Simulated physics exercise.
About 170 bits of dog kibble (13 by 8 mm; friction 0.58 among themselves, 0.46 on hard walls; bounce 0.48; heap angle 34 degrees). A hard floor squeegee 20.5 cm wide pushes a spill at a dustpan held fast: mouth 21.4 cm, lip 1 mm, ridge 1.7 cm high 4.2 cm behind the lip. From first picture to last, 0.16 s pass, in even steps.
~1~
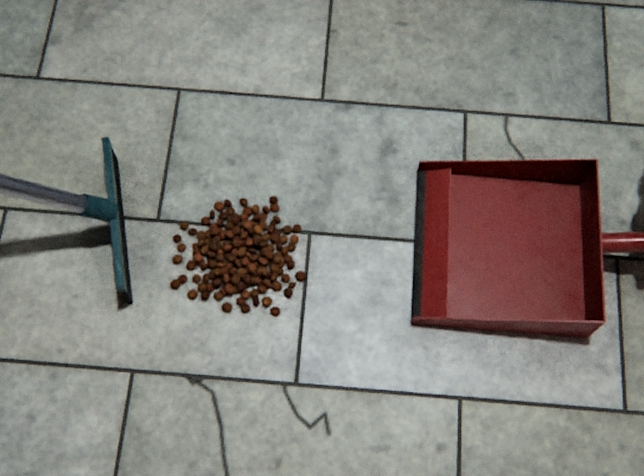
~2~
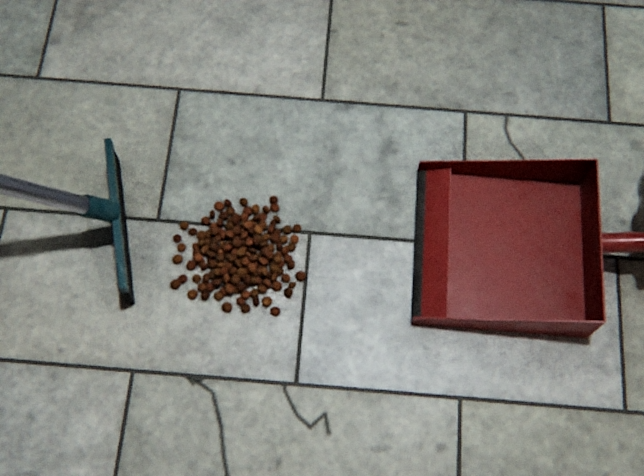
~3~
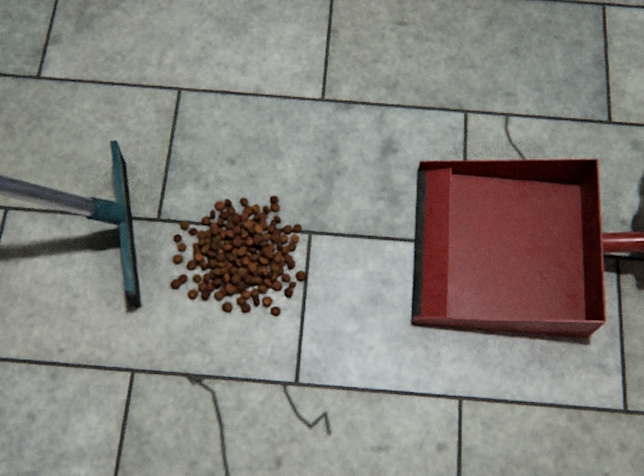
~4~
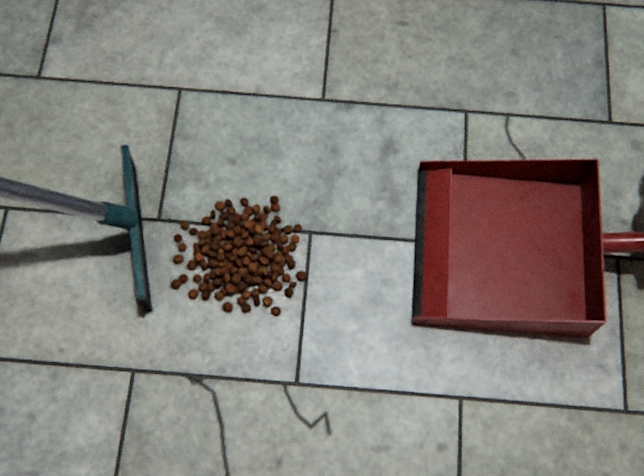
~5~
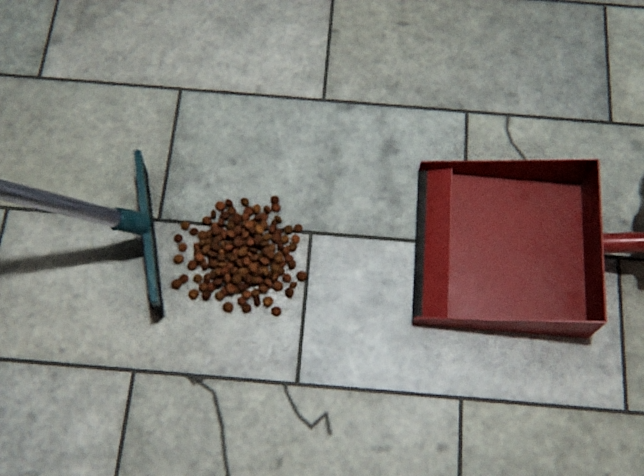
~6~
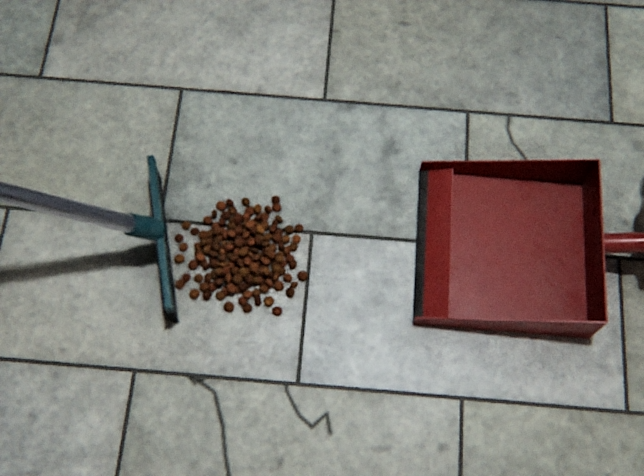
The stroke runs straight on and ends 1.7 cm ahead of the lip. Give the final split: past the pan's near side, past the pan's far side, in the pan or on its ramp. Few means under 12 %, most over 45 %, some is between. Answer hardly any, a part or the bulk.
Past the pan's near side: A part; past the pan's far side: Hardly any; in the pan or on its ramp: Hardly any.
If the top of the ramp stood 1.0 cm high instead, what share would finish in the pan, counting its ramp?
In that case some 0 per cent.
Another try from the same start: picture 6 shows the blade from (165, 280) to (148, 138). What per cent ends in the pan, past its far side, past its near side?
Pan 20, far 10, near 5.
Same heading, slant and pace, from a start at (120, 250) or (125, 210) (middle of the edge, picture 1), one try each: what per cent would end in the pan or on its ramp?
About 0 and 0 per cent.
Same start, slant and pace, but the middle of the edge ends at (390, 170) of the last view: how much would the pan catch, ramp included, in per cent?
Some 20 per cent.
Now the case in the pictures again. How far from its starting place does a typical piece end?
Some 18 cm.
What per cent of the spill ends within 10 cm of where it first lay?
Some 25 per cent.
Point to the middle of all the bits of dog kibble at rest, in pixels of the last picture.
At about (382, 269).
Then, 0.27 s after the last picture, middle of the blade 18 cm from the lip; 0 % over the lip, far side 0 %, near side 10 %.
Then, 0.44 s after the last picture, middle of the blade 10 cm from the lip; 0 % over the lip, far side 0 %, near side 15 %.
Then, 0.74 s after the last picture, middle of the blade 4 cm from the lip; 0 % over the lip, far side 0 %, near side 20 %.
In the end, near side 20 %, far side 0 %, pan 0 %, in front of the lip or behind the blade 80 %.
